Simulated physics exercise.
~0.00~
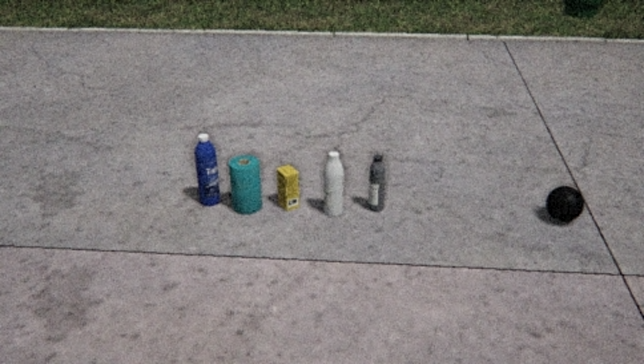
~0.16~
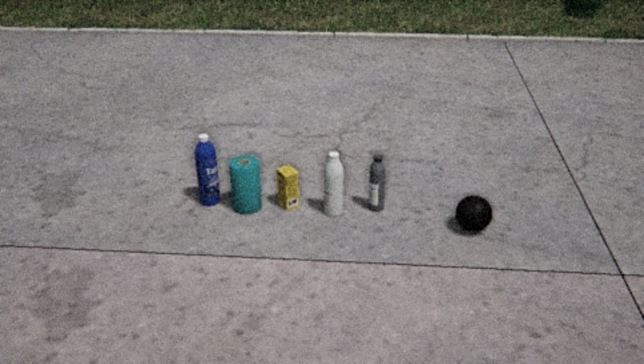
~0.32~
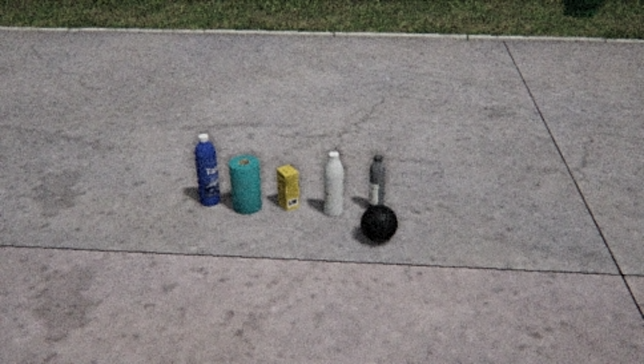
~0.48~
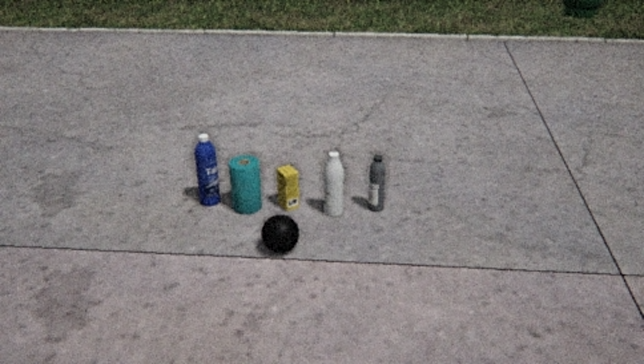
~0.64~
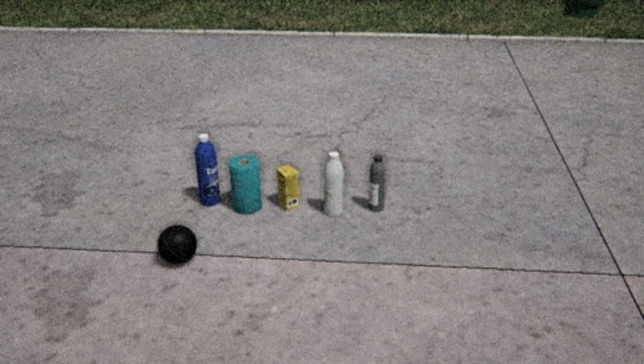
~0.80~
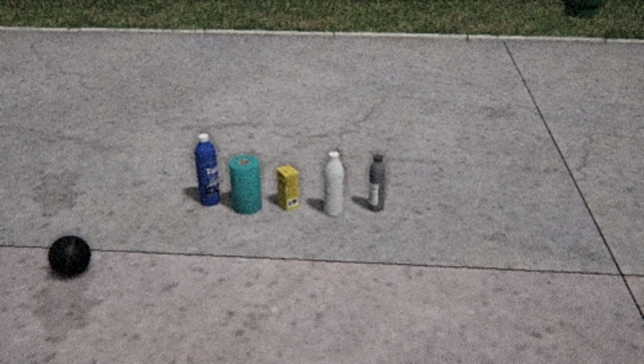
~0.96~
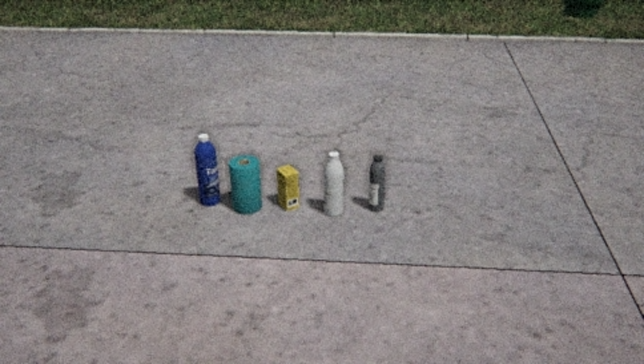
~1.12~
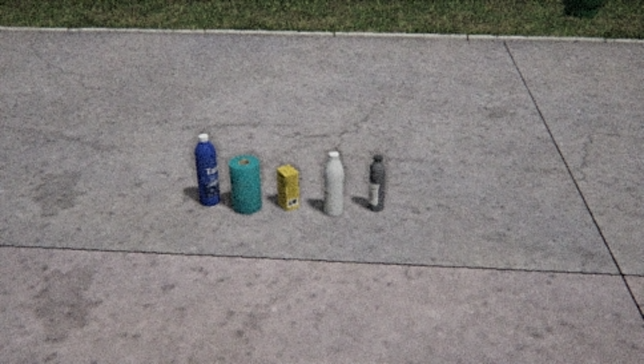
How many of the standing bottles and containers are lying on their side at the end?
None of them are. The blue bottle, turquoise roll, yellow carton, white bottle and grey bottle all still stand upright after the black ball has rolled past.
On a concrete pavement beside grass, a black ball rolling left past five standing containers and out of view, leaving them upright.
